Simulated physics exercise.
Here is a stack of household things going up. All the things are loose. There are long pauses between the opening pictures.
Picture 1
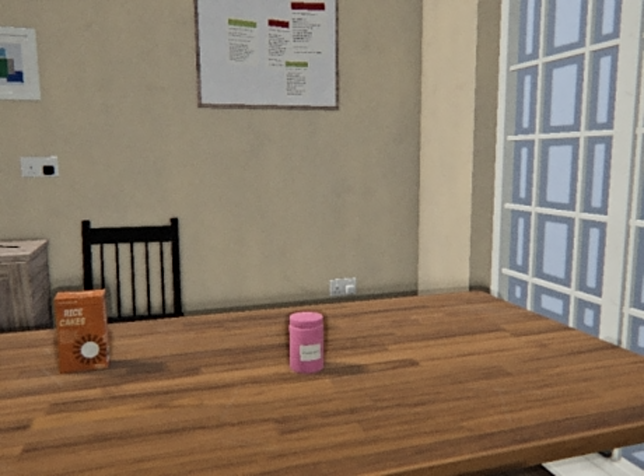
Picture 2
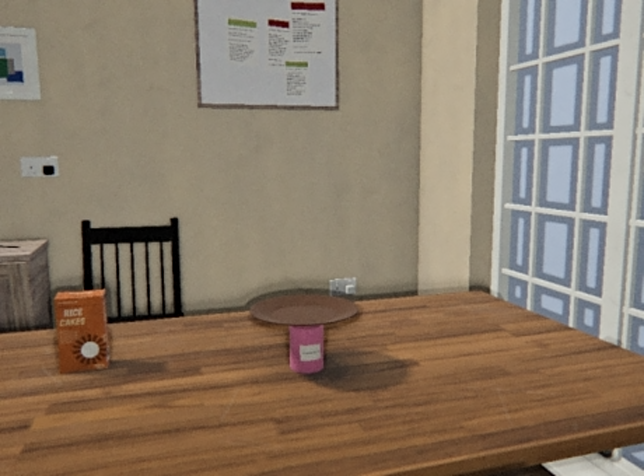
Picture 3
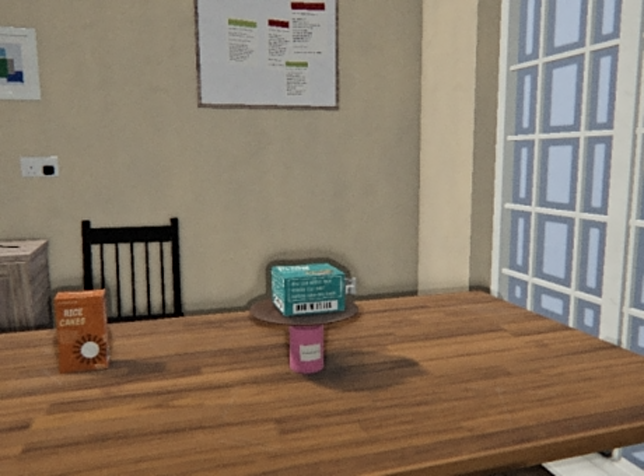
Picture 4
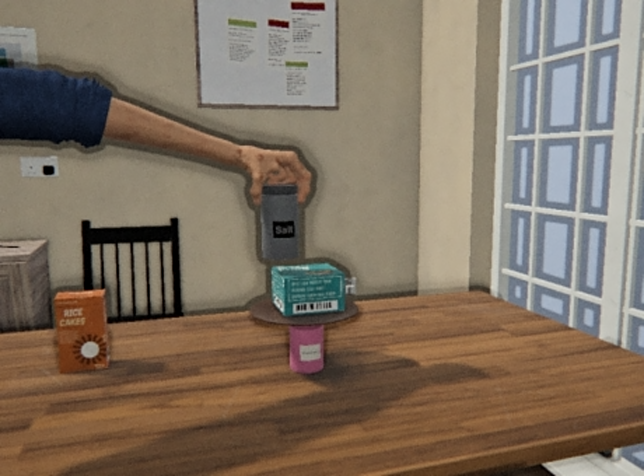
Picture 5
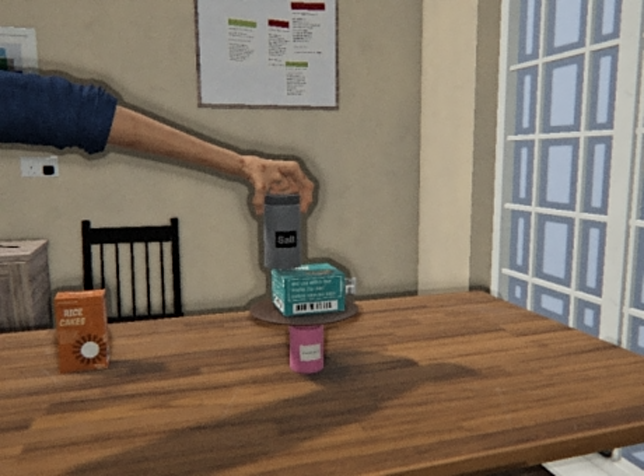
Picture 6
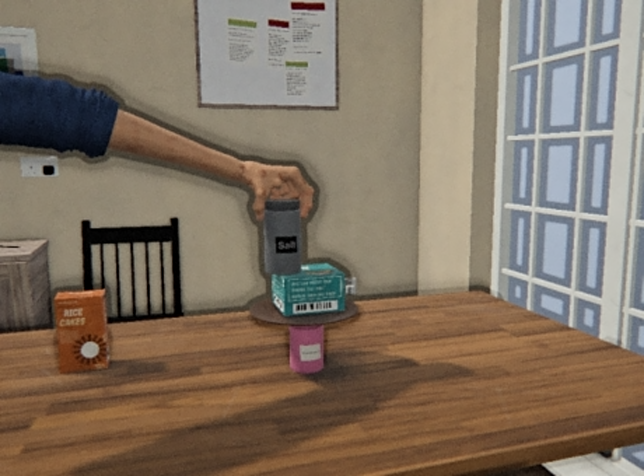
A brown plate and then a turquoise box appeared on top of a small pink container on a wooden table, and a hand lowered a grey salt jar onto the box, still gripping it.
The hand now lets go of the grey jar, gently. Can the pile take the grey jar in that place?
In the end the pile stays up.
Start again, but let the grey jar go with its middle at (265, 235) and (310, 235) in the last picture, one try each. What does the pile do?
First, it comes apart; second, it stays up.
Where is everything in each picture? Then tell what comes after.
In the first picture, the last thing is not in view yet.
In the second picture, the last thing is not in view yet; brown plate (304, 312).
In the third picture, the last thing is not in view yet; turquoise box (307, 288).
In the fourth picture, still above its spot; grey jar (280, 221).
In the fifth picture, still above its spot; grey jar (283, 231); turquoise box (307, 288).
In the sixth picture, set down, still held; grey jar (283, 236).
Then, 0.20 s on from there, no change.
Then, 0.50 s on from there, grey jar resting near (282, 237).
In the end, all 5 unmoved. At the end, from the last picture's camera, grey jar near (282, 237). The pile holds.
